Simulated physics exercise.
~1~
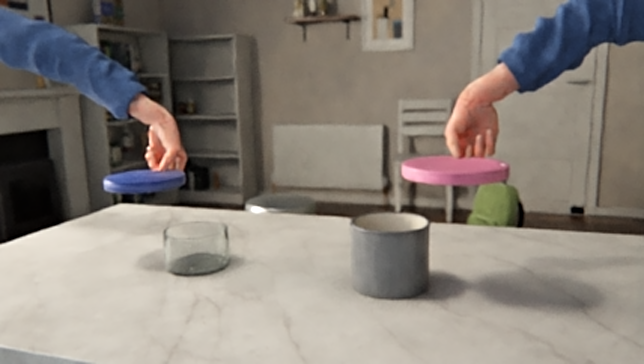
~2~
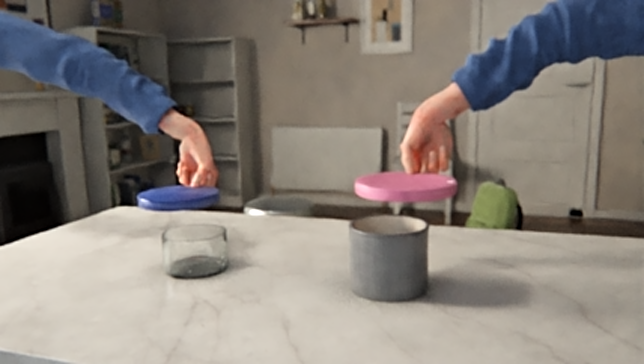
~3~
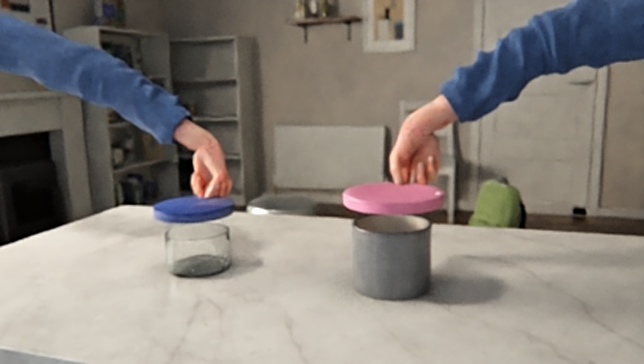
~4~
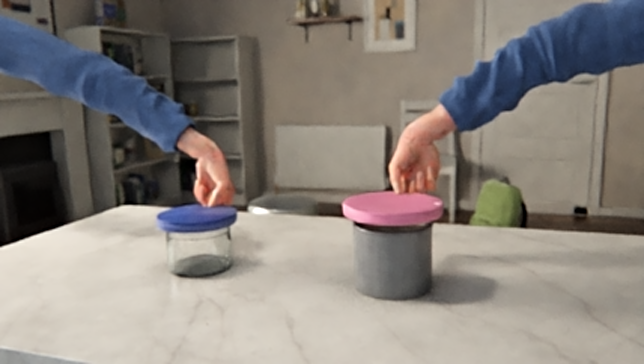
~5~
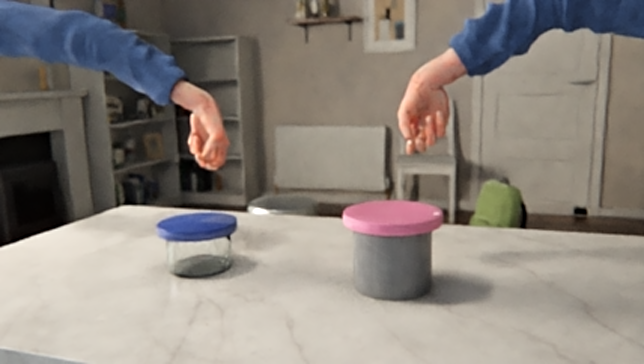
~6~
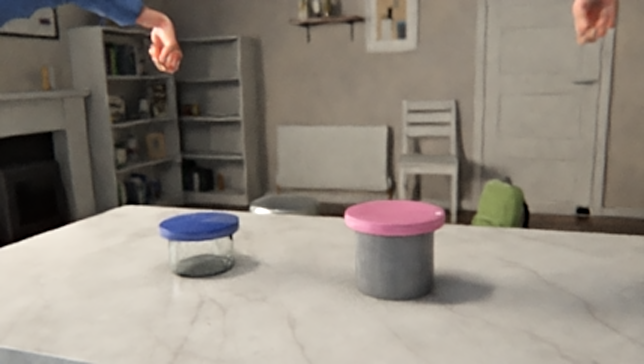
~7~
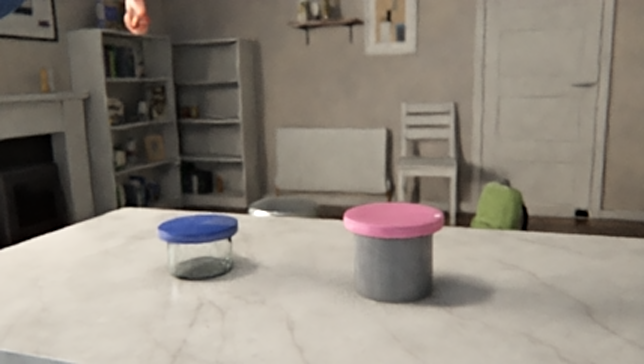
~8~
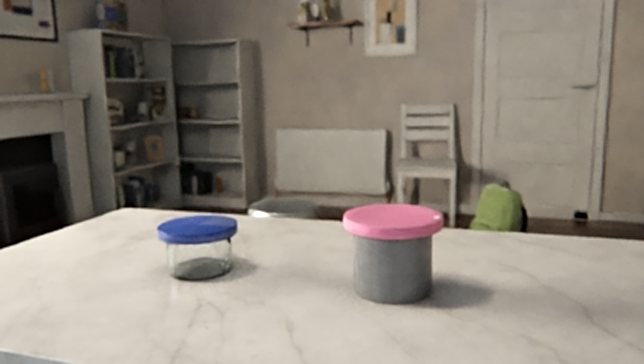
Two hands lowered a blue disc onto a short clear glass on the left and a pink lid onto a grey pot on the right, then let go and drew away, leaving both openings covered on the marble table.
